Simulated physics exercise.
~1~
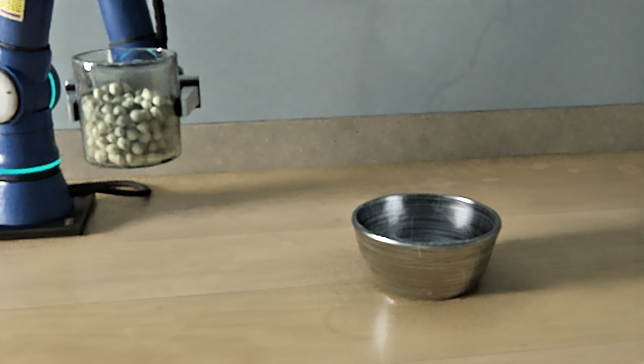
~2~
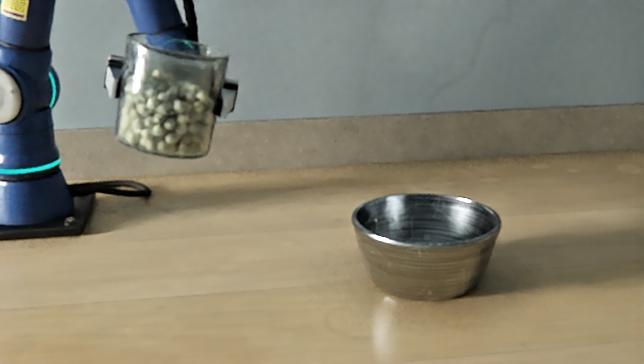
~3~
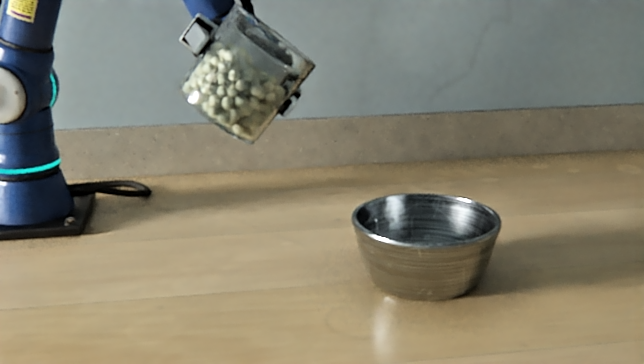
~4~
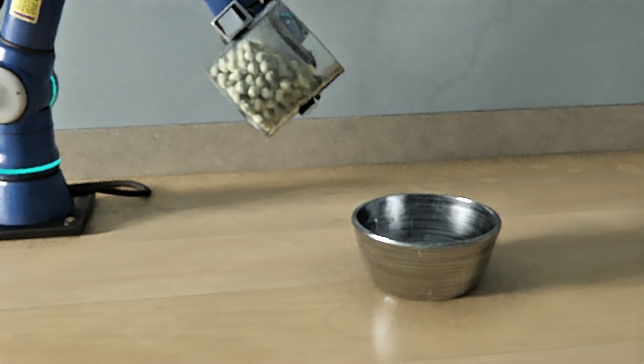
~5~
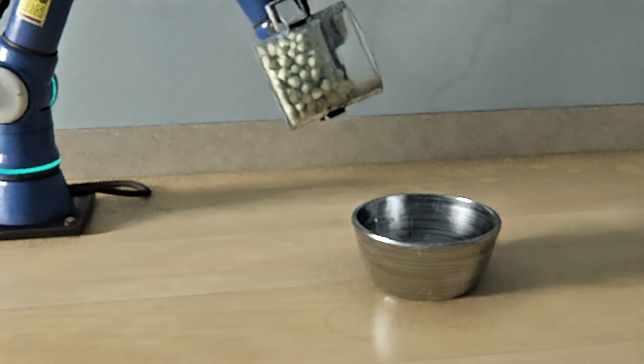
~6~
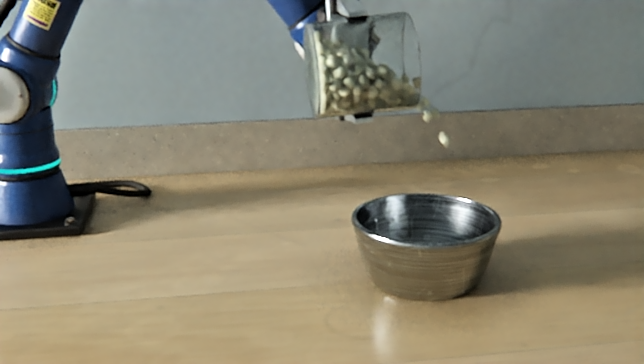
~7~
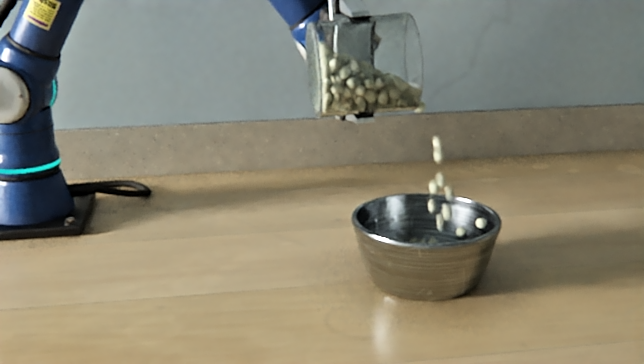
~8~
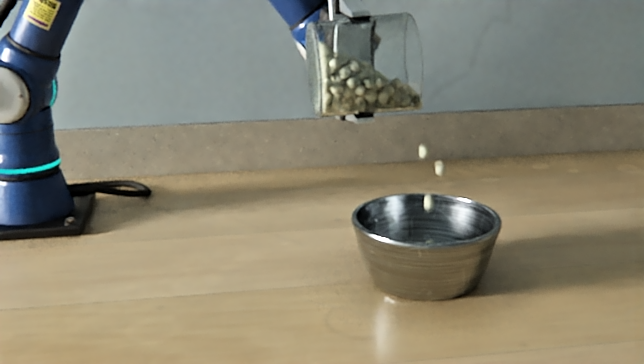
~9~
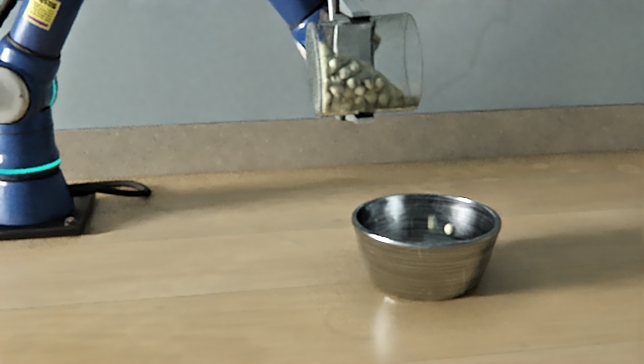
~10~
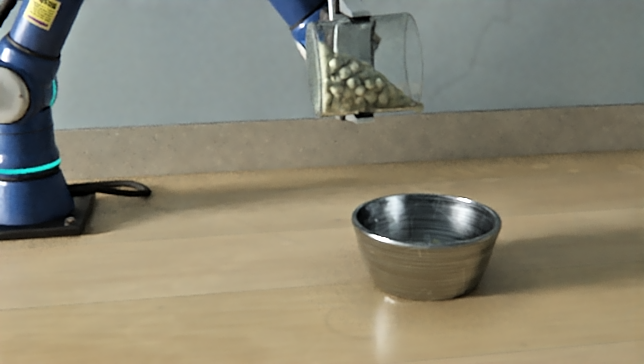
The clip shows a blue robot arm lifting a clear beaker of pale beads rightward while tipping it onto its side, spilling some into a metal bowl on a wooden table. The stream stops, and the arm holds still with most beads remaining in the beaker.
